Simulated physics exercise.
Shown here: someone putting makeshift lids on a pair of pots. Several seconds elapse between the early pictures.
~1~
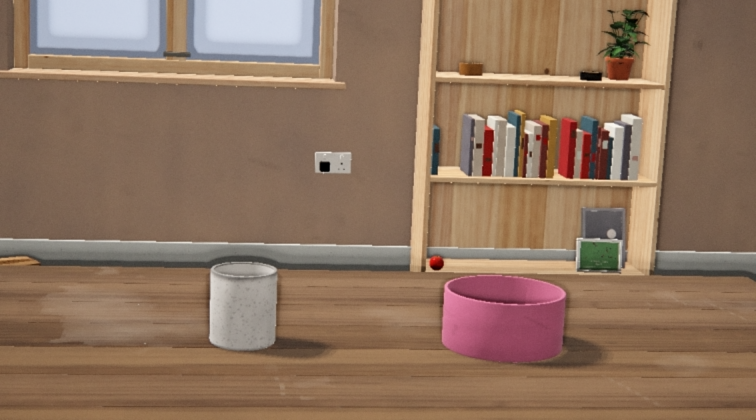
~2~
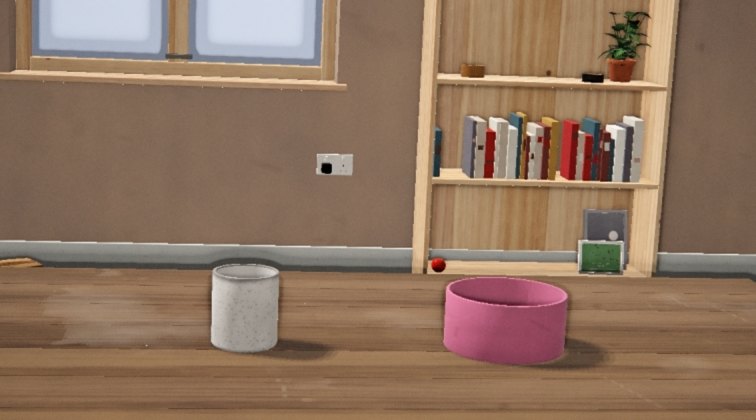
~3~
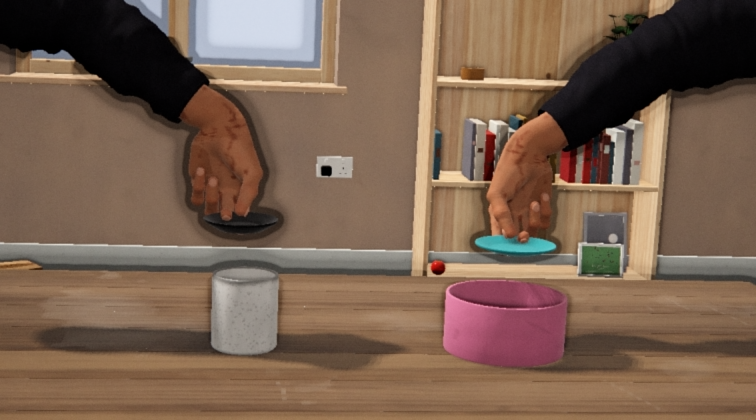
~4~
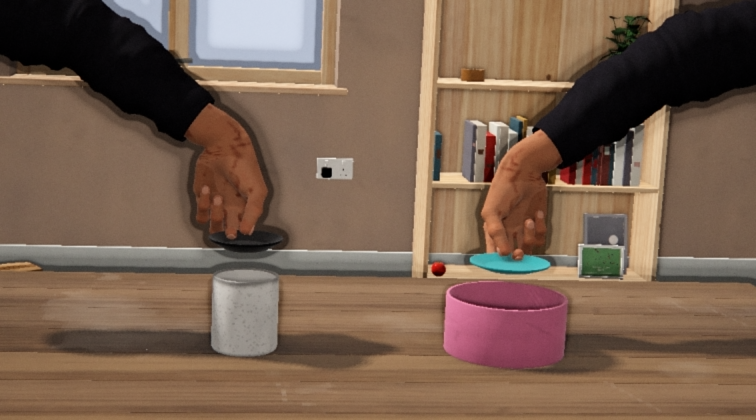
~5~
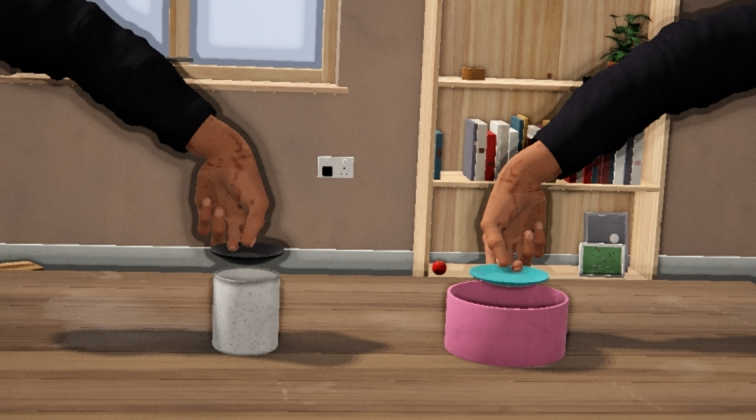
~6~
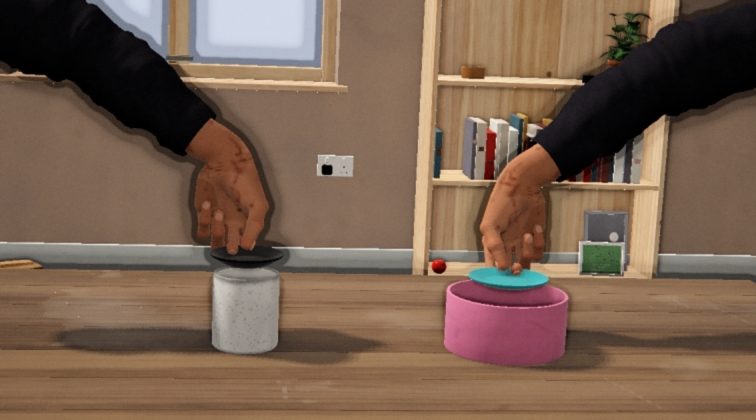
Two hands in dark sleeves reach in from the upper left and right over a wooden tabletop, seen from the front and slightly above, in a room with a window and a bookshelf. A speckled pale grey mug stands at left and a wider pink cup at right. After an empty-handed opening, the hands lower a black saucer over the mug and a turquoise one over the cup, still holding both.
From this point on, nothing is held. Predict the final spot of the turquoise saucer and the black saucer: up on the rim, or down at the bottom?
The turquoise saucer goes down to the bottom. The black saucer stays up on the rim.
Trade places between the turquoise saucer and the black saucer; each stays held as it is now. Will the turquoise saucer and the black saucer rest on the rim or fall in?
Looking at both, the turquoise saucer remains on top and the black saucer ends up in.
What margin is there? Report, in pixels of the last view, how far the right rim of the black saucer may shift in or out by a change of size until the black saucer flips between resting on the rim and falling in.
Shift needed: About 8 pixels, direction left.
Then, 0.10 s on from there, turquoise saucer displaced a little near (507, 293); black saucer moving near (247, 267).
Then, 0.16 s on from there, turquoise saucer on its way down near (505, 331); black saucer sitting on the rim near (247, 267).
In the end, the turquoise saucer falls in, near (505, 339); the black saucer rests on the rim, near (247, 267).
